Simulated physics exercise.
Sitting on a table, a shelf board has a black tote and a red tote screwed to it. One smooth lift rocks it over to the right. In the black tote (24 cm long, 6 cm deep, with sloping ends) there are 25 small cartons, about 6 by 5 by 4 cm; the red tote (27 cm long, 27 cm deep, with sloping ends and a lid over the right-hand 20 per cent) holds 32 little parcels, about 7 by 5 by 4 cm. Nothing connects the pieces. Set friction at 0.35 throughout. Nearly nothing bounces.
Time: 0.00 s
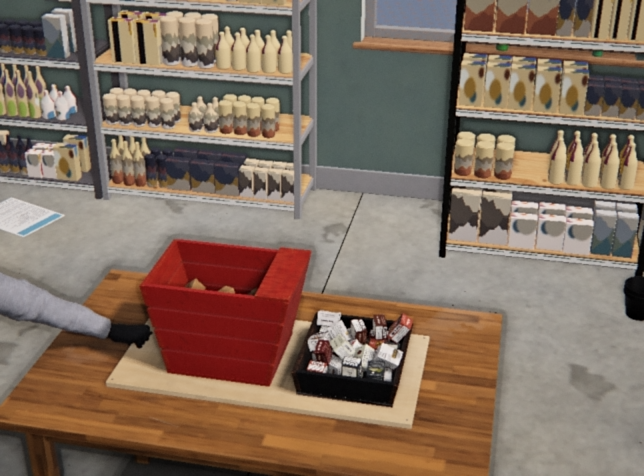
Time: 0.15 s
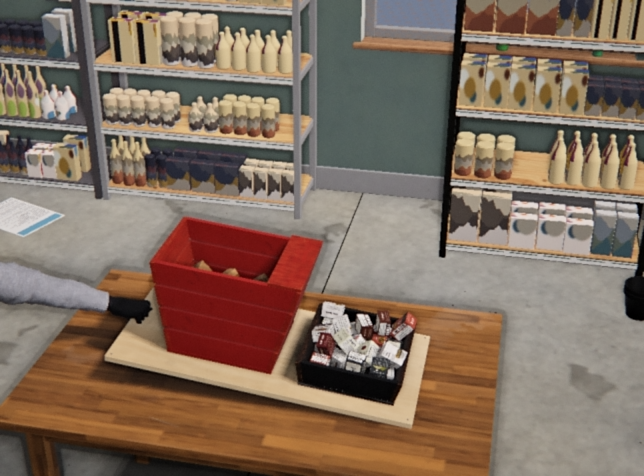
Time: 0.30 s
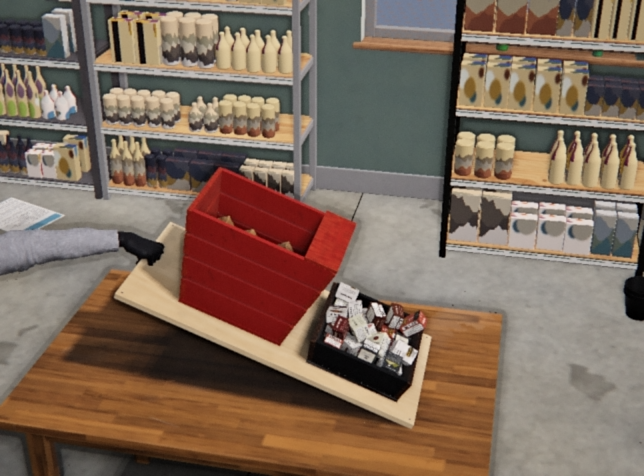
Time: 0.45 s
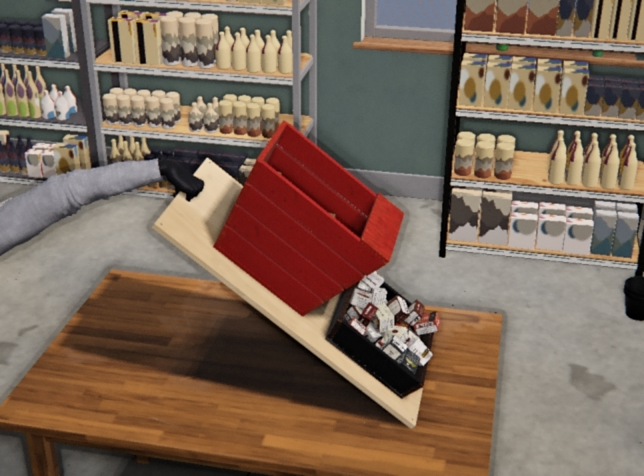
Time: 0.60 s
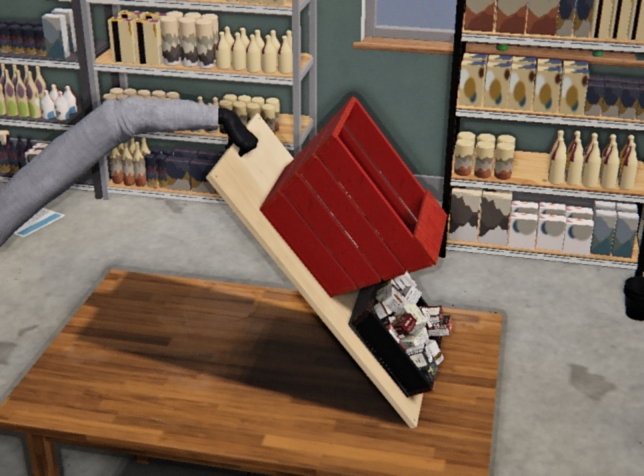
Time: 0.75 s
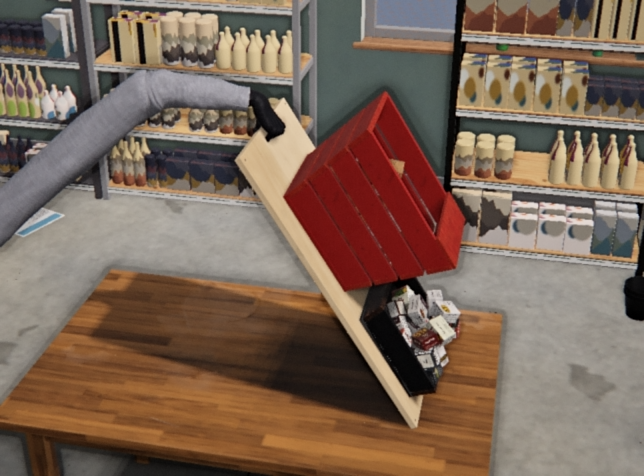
A gloved hand on a grey-sleeved arm reaches in from the left toward a wooden table in a storeroom, seen from slightly above, with stocked shelves behind. On the table lies a pale board carrying a large red tote at left and a smaller black tote of little cartons at right. The hand lifts the board's left end smoothly, tilting it steeply rightward with both totes, while the camera stays still.
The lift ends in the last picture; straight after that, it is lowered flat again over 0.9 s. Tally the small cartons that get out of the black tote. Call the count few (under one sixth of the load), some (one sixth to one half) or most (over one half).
The count is some.
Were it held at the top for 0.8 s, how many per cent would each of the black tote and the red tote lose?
In that case you'd see black tote shed 20 percent of its load and red tote shed 0 percent.
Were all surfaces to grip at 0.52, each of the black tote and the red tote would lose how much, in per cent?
In that case the black tote sheds 40 per cent, while the red tote sheds 0 per cent.
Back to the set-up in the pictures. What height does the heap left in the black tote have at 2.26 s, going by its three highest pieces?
Height: About 11 cm.
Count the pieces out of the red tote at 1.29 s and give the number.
Roughly 0 for the red tote.
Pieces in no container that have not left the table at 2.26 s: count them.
About 5.
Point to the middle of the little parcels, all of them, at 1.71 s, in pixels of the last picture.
Middle approx. (251, 333).
After 0.99 s, tilt 48°; black tote 22 in, 3 out and red tote 32 in, 0 out.
After 1.29 s, tilt 20°; black tote 18 in, 7 out and red tote 32 in, 0 out.
After 1.71 s, tilt 0°; black tote 18 in, 7 out and red tote 32 in, 0 out.
When it is over (at 2.26 s), black tote 18 in, 7 out and red tote 32 in, 0 out. Asked share, 7 of 25, 28 per cent.
